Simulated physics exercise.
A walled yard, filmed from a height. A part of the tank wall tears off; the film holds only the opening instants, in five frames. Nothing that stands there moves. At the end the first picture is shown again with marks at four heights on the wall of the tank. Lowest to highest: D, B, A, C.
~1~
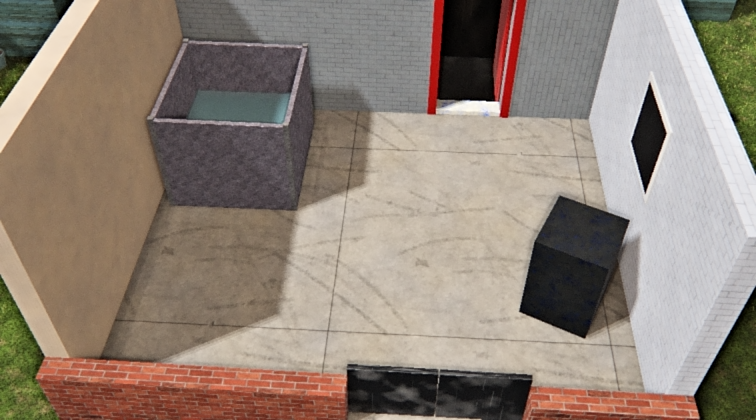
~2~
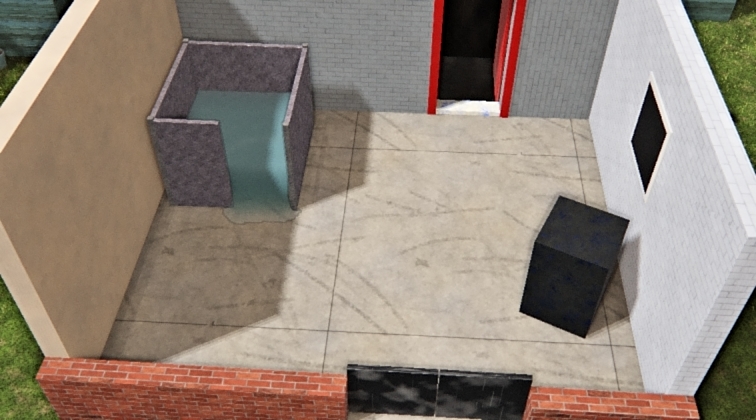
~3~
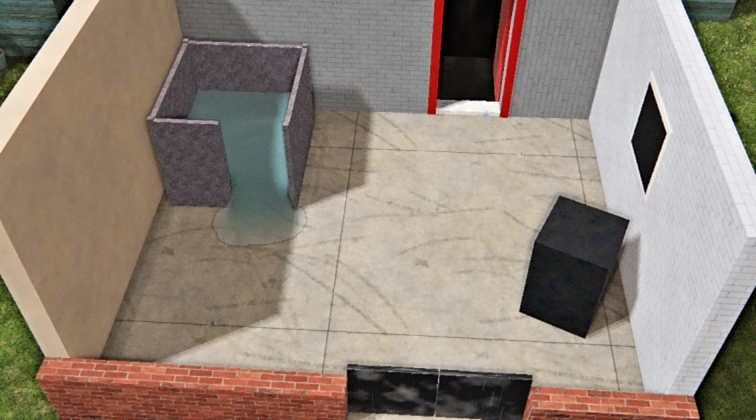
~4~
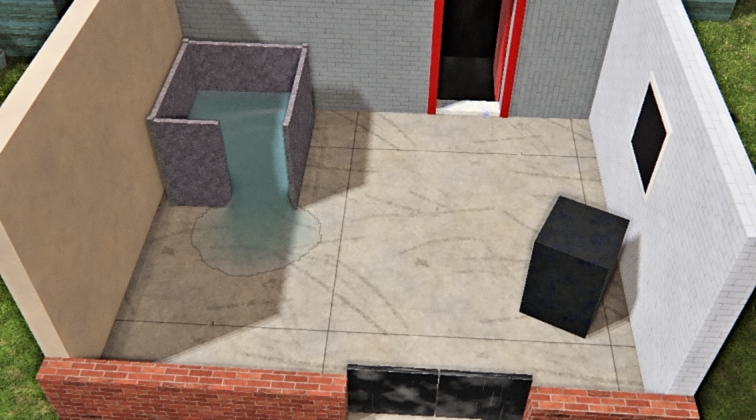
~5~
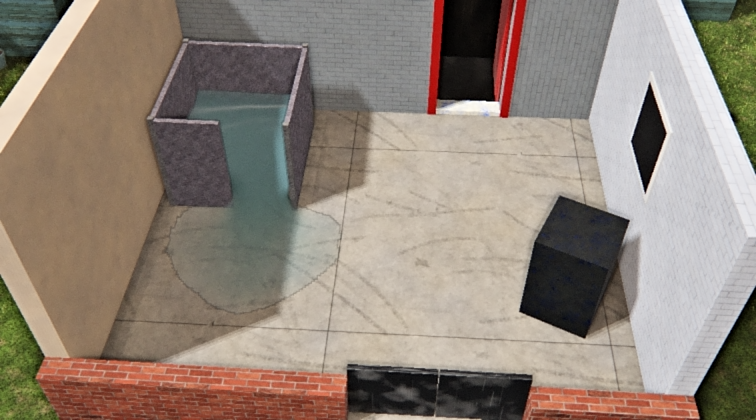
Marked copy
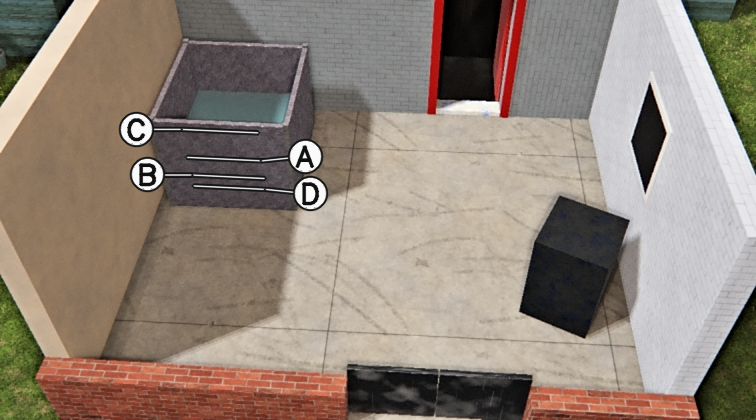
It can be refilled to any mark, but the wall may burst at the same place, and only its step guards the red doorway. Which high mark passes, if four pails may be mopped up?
It is A.
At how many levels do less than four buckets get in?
Three of the four.
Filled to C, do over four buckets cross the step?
Yes, it does.
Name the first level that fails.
The answer is C.
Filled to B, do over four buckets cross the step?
No, not at all.
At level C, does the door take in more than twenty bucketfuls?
No.
On the marked copy, A at (224, 159); B at (227, 176); C at (219, 131); D at (229, 187); from the bottom up D, B, A, C.
Choosing A, a splash gets over, under a bucket.
Choosing B, nothing gets over.
Choosing C, about 11 bucketfuls get in.
Choosing D, nothing gets over.
